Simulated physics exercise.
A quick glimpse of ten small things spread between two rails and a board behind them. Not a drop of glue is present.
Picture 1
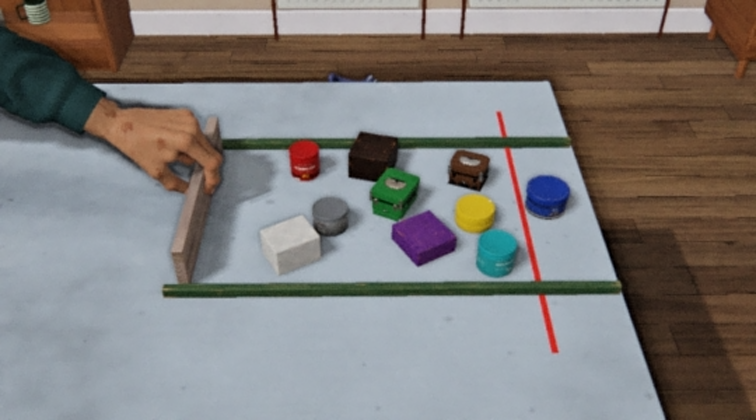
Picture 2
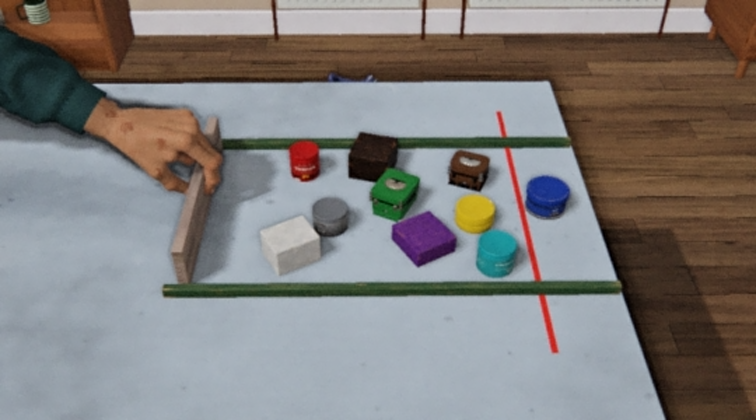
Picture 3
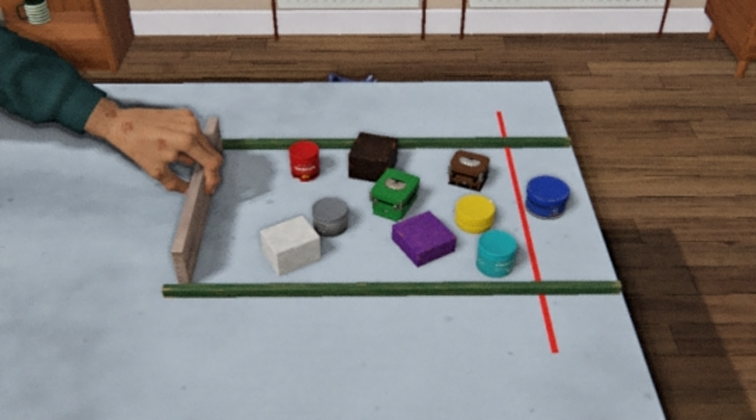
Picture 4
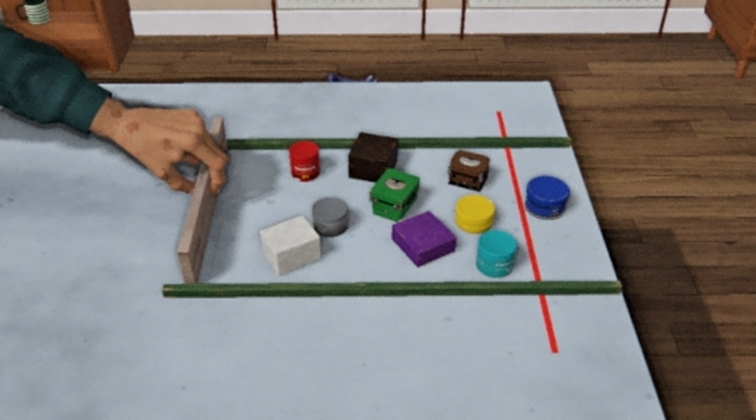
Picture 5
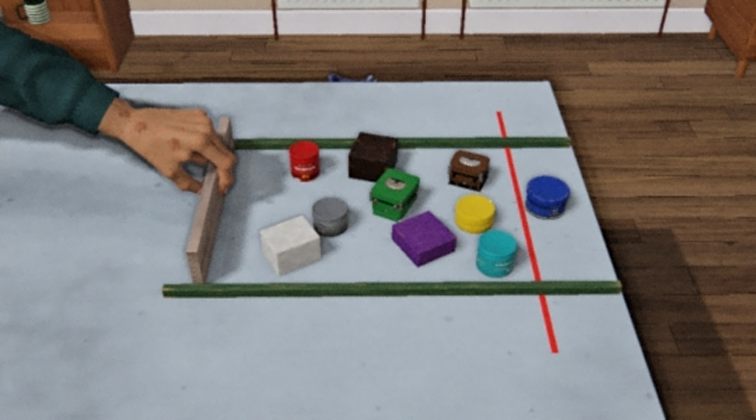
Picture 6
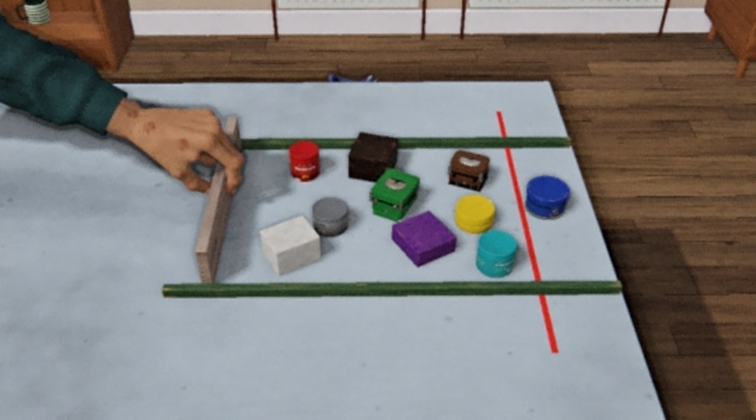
A wooden board, held upright by a hand, stayed almost still and then slid slightly to the right between two green rails, while the ten small colourful tubs and blocks beside it stayed put.
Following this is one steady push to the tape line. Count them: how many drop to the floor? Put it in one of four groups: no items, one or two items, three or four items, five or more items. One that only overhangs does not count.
I reckon the number that spills over the end lands at one or two.
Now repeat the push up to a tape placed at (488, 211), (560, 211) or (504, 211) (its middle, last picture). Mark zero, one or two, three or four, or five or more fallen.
Lab note - count at each of the three spots: Zero; at least five; just one or two.
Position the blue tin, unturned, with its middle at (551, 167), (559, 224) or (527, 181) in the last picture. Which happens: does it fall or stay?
Well, in that order it stays aboard, goes off and goes off.
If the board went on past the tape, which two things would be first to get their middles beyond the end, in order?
The blue tin goes first, followed by the turquoise tub.
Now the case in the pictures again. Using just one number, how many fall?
Result - number fallen: 1.
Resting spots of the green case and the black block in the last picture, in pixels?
In the last picture the green case sits at (539, 194) while the black block sits at (539, 151).
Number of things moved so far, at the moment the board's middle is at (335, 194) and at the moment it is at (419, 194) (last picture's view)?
First 4 and then 9.
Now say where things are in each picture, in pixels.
Blue tin (547, 197); turquoise tub (496, 254); brown case (469, 171); board (200, 195); tape (522, 211), in the first frame.
Turquoise tub (496, 254); yellow lid (475, 214), in the second frame.
Brown case (469, 171); purple block (424, 238), in the third frame.
Blue tin (547, 198); grey tub (330, 217), in the fourth frame.
Turquoise tub (496, 254); white block (291, 245), in the fifth frame.
Blue tin (547, 198); turquoise tub (496, 254); brown case (469, 171); board (221, 195); tape (522, 211), in the sixth frame.
Soon after, none off yet; blue tin at rest near (547, 198); turquoise tub at rest near (496, 254); brown case at rest near (469, 171).
In the end, the number that fall off is one or two; gone, blue tin.
